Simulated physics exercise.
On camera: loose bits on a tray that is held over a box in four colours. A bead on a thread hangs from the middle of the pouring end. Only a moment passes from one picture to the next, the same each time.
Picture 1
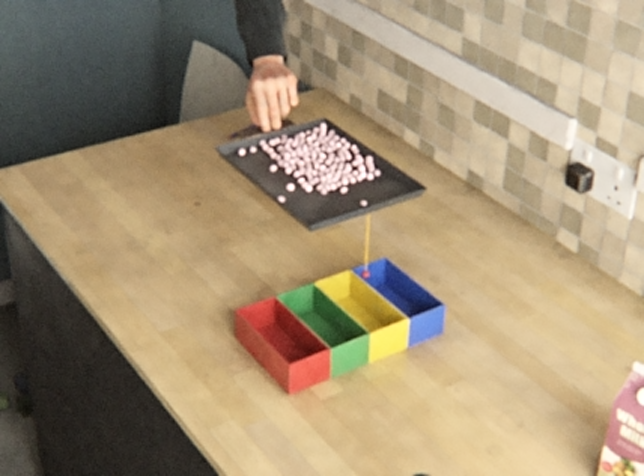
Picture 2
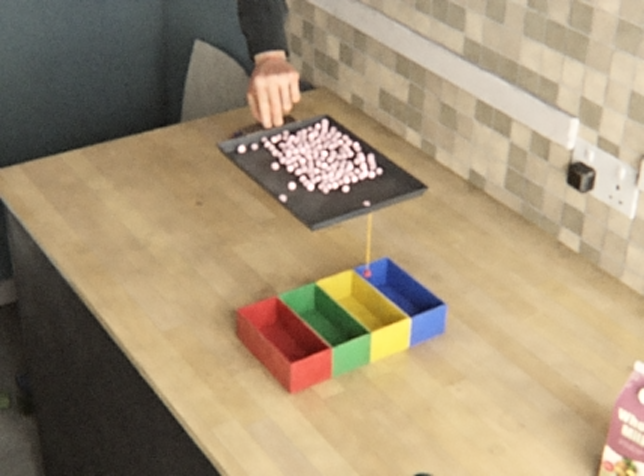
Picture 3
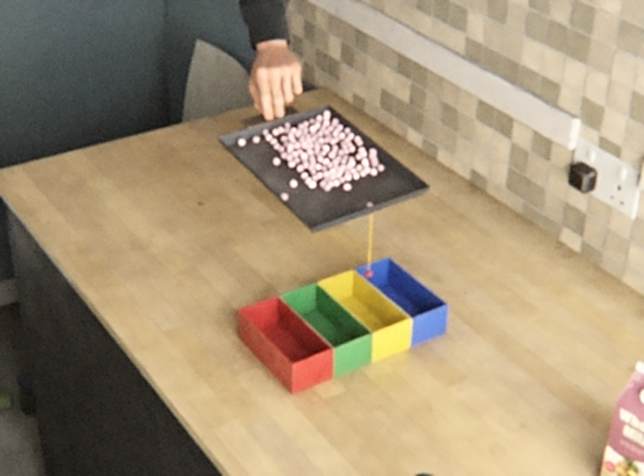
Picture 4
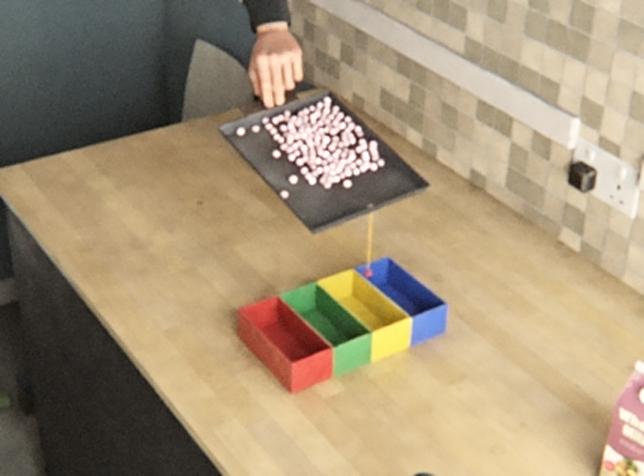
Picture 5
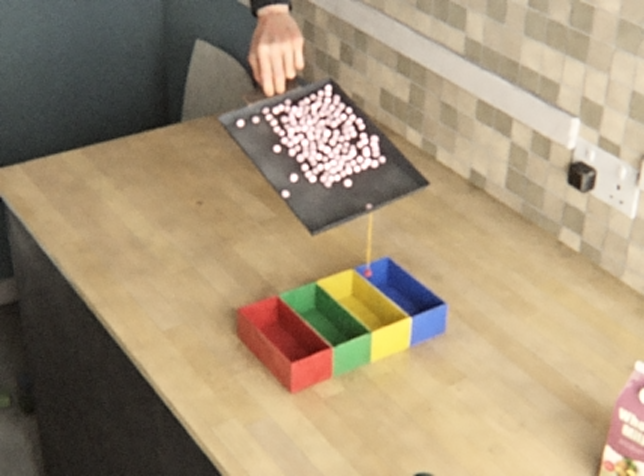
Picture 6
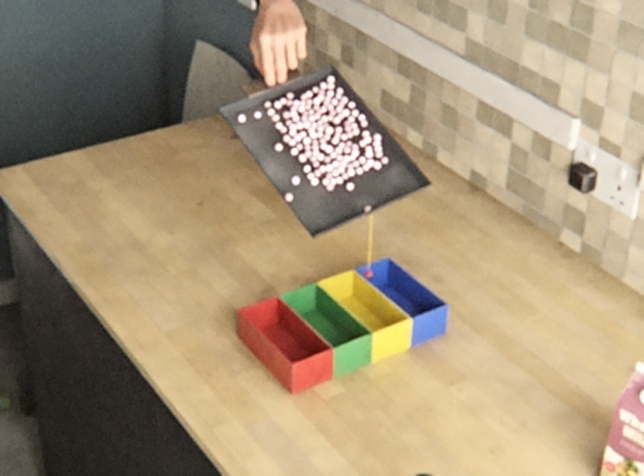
On a wooden kitchen counter, a hand holds a dark tray of small pale pink beads near a box with red, green, yellow and blue sections. The hand steadily lifts the tray's far end, tilting it more steeply toward the box, and the beads shift slightly on its surface.
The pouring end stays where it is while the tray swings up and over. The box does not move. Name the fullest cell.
It favours the green compartment.
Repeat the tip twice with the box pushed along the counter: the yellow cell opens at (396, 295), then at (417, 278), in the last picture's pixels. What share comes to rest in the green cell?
Near 20 % and 10 %.
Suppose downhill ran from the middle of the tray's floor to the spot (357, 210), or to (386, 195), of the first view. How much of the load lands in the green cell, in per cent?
The first gives 20 %, the second 0 %.
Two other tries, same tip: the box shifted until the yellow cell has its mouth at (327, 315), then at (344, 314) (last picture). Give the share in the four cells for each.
First some 90, then 90 per cent.
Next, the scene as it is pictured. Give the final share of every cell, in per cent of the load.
About: Red cell 10, green cell 60, yellow cell 10, blue cell 0 per cent.
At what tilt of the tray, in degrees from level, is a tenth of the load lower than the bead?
Near 60 degrees.
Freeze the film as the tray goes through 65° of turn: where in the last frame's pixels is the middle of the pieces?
Around (335, 293).
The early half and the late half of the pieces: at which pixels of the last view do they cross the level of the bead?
At about (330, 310), then at (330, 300).
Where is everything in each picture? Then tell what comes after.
Corners of the pouring end at (311, 222) and (421, 187), level; middle of the load at (313, 160), sugar pearls; bead on its thread at (366, 274); red cell at (310, 369); green cell at (350, 353); yellow cell at (389, 338); blue cell at (426, 323), in the first frame.
Corners of the pouring end at (313, 222) and (423, 186), level; middle of the load at (315, 157), in the second frame.
Corners of the pouring end at (314, 224) and (424, 186), tipped barely, lowest at the left corner; middle of the load at (317, 152), in the third frame.
Corners of the pouring end at (314, 226) and (424, 184), tipped a little, lowest at the left corner; middle of the load at (317, 144), in the fourth frame.
Corners of the pouring end at (313, 229) and (425, 182), tipped clearly, lowest at the left corner; middle of the load at (324, 139), in the fifth frame.
Corners of the pouring end at (314, 232) and (426, 182), tipped clearly, lowest at the left corner; middle of the load at (327, 137), all on the move; red cell at (313, 369); green cell at (353, 353); yellow cell at (392, 338); blue cell at (429, 323), in the sixth frame.
Soon after the last picture, tray tipped steeply; about a quarter on the tray; about a quarter in the green cell; a small part in the red cell; a small part in the yellow cell; about a third falling or outside the box.
A little later, tray tipped past a quarter turn; about two thirds in the green cell; a small part in the red cell; a small part in the yellow cell; a stray few in the blue cell; a small part falling or outside the box.
Later still, tray tipped past a quarter turn; about two thirds in the green cell; a small part in the red cell; a small part in the yellow cell; a stray few in the blue cell; a small part falling or outside the box.
At rest, tray tipped past a quarter turn; about two thirds in the green cell; a small part in the red cell; a small part in the yellow cell; a stray few in the blue cell; a small part outside the box.
